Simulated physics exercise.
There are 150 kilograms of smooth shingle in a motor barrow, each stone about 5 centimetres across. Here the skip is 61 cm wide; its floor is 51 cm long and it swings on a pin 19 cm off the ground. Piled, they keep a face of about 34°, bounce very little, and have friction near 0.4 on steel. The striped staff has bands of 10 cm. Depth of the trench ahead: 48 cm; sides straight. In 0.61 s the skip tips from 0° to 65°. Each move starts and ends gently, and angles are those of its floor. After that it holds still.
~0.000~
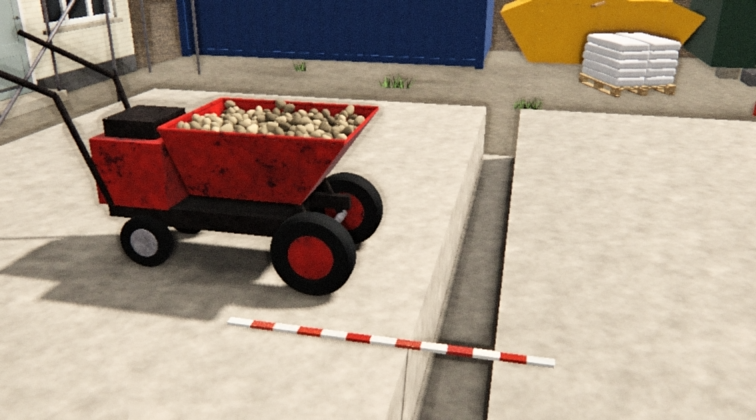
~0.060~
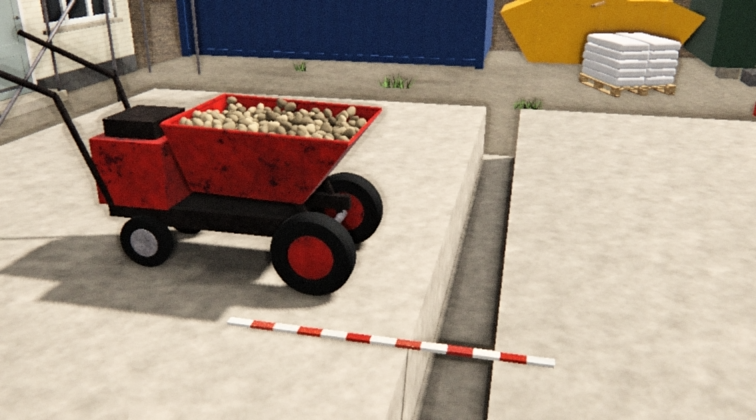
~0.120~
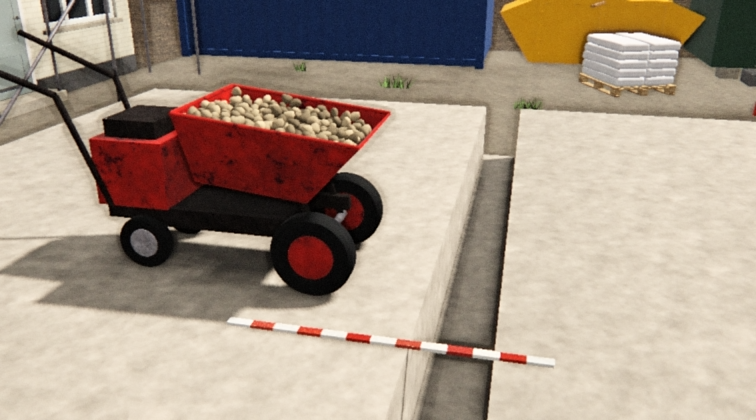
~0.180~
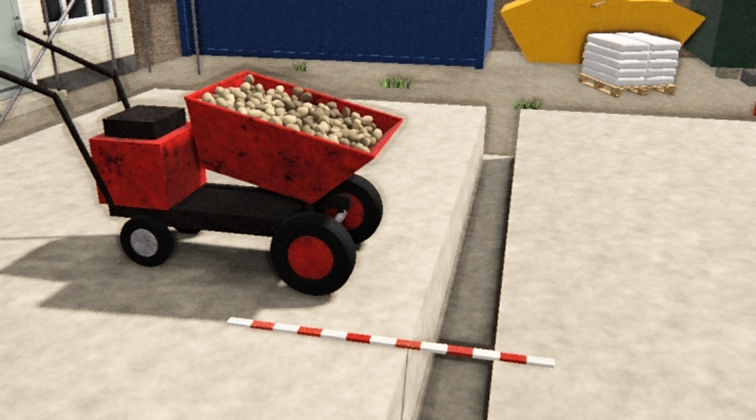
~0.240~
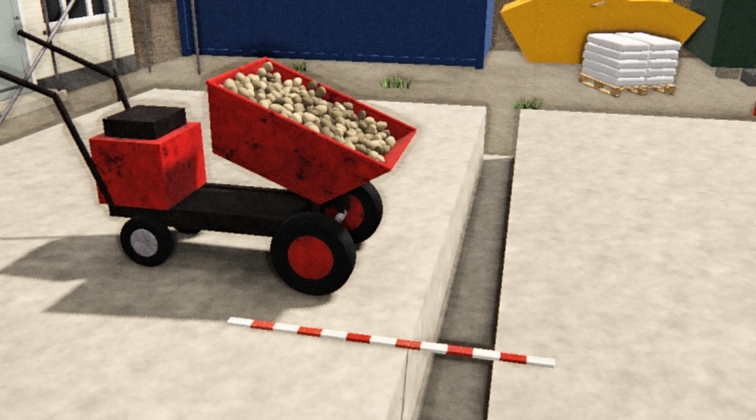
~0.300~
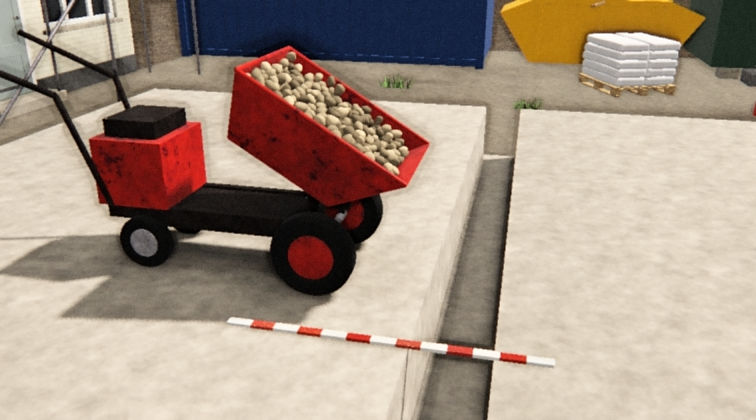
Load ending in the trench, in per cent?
54 per cent.
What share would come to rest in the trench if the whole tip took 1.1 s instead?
In that case some 75 per cent.
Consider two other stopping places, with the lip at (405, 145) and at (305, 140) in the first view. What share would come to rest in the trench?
It'd be around 15 per cent and after that around 85 per cent.
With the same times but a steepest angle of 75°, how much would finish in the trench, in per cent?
Some 55 in a hundred, I'd say.
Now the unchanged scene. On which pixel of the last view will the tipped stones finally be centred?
Roughly at pixel (492, 341).
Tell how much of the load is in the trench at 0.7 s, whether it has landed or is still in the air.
Around 20 per cent of it, at that instant.
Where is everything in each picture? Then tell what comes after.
Lip at (345, 143), floor tilted 0°, highest stones at (278, 113), in the first frame.
The skip is at 2°, its lip at (348, 144); the top of the load is at (280, 112); the stones move at 0.4 m/s on average, in the second frame.
The skip is at 7°, its lip at (359, 149); the top of the load is at (241, 103); the stones move at 0.8 m/s on average, in the third frame.
Lip at (374, 157), floor tilted 14°, highest stones at (243, 92); the stones move at 1.2 m/s on average, in the fourth frame.
The skip is at 22°, its lip at (390, 170); the top of the load is at (261, 78); the stones move at 1.4 m/s on average, in the fifth frame.
Lip at (406, 186), floor tilted 32°, highest stones at (284, 67); the stones move at 1.5 m/s on average, in the sixth frame.
After 0.5 s the floor is at 55°; 100 % in the skip; the foremost stones are at (430, 204).
After 0.7 s the floor is at 65°; 76 % in the skip, 20 % in the trench, 4 % past the trench; the foremost stones are at (522, 280).
After 1.1 s the floor is at 65°; 27 % in the skip, 29 % in the trench, 45 % past the trench; the foremost stones are at (712, 316).
After 3.0 s the floor is at 65°; 0 % in the skip, 54 % in the trench, 46 % past the trench; the foremost stones are past the picture's edge.
